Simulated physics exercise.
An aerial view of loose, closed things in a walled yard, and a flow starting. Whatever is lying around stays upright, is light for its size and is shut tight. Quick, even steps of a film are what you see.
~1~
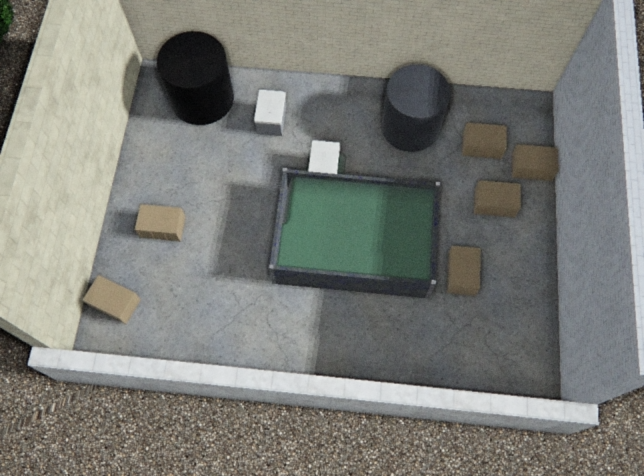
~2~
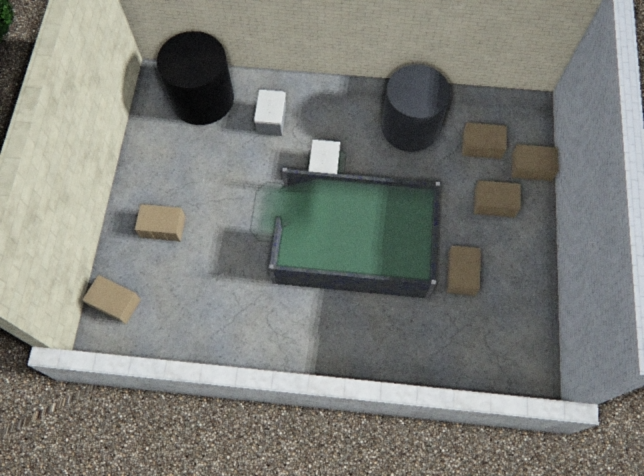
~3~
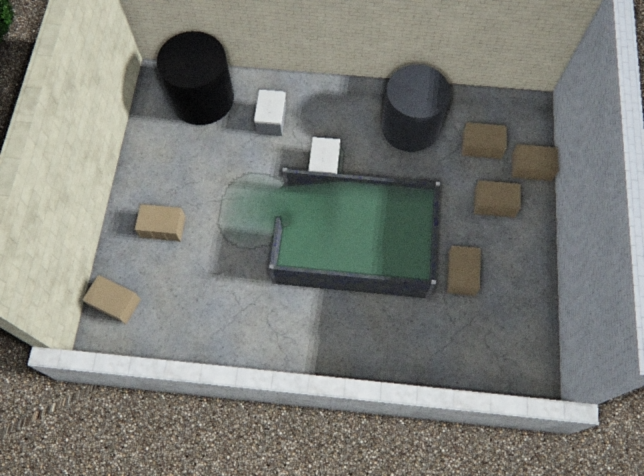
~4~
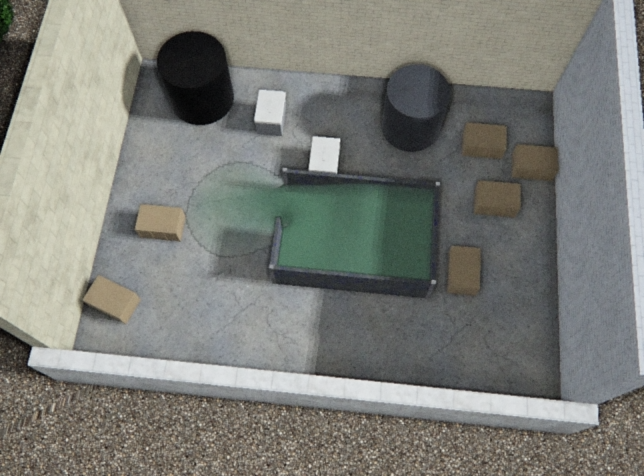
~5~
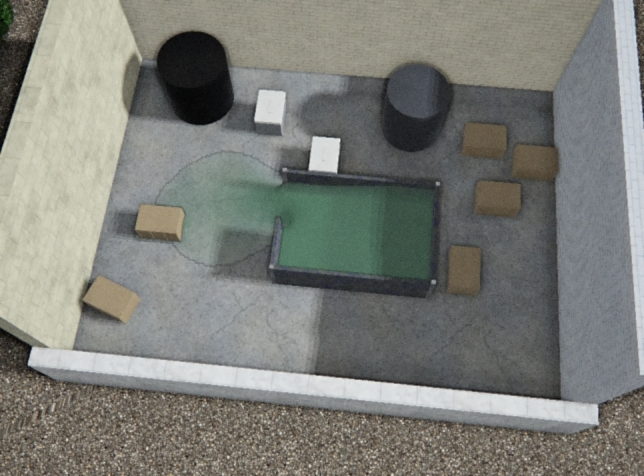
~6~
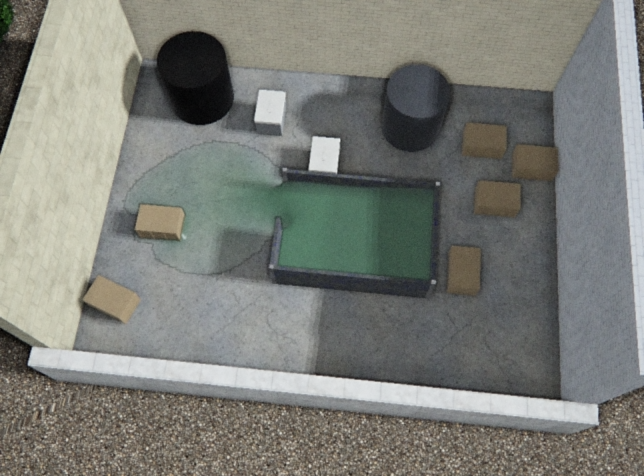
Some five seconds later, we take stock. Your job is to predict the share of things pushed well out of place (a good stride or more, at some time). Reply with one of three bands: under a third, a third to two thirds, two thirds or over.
Under a third.
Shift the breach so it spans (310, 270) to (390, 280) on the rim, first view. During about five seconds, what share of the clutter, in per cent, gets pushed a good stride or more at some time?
About 50 per cent.
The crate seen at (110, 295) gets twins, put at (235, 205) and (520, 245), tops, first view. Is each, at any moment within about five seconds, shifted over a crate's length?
In sequence: Travels that far, doesn't go far.
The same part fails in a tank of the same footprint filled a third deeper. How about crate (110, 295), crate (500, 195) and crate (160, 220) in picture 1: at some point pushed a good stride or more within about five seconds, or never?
As asked: Went the distance, fell short, went the distance.
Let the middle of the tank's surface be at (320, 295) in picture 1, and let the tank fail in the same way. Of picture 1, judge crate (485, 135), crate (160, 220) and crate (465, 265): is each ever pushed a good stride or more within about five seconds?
Taking them in turn: Kept near its start; got sent well off; kept near its start.
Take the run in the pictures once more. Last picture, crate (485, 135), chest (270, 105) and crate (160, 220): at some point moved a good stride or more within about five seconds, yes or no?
Never got far, then never got far, then went a long way.
A moment on, 0 of 8 are well off their spots; 0 afloat.
Next, 1 of 8 are well off their spots; 0 afloat.
Later, 2 of 8 are well off their spots; 2 afloat.
In the end, 2 of 8 are well off their spots, and 2 have been at some point; 1 afloat.
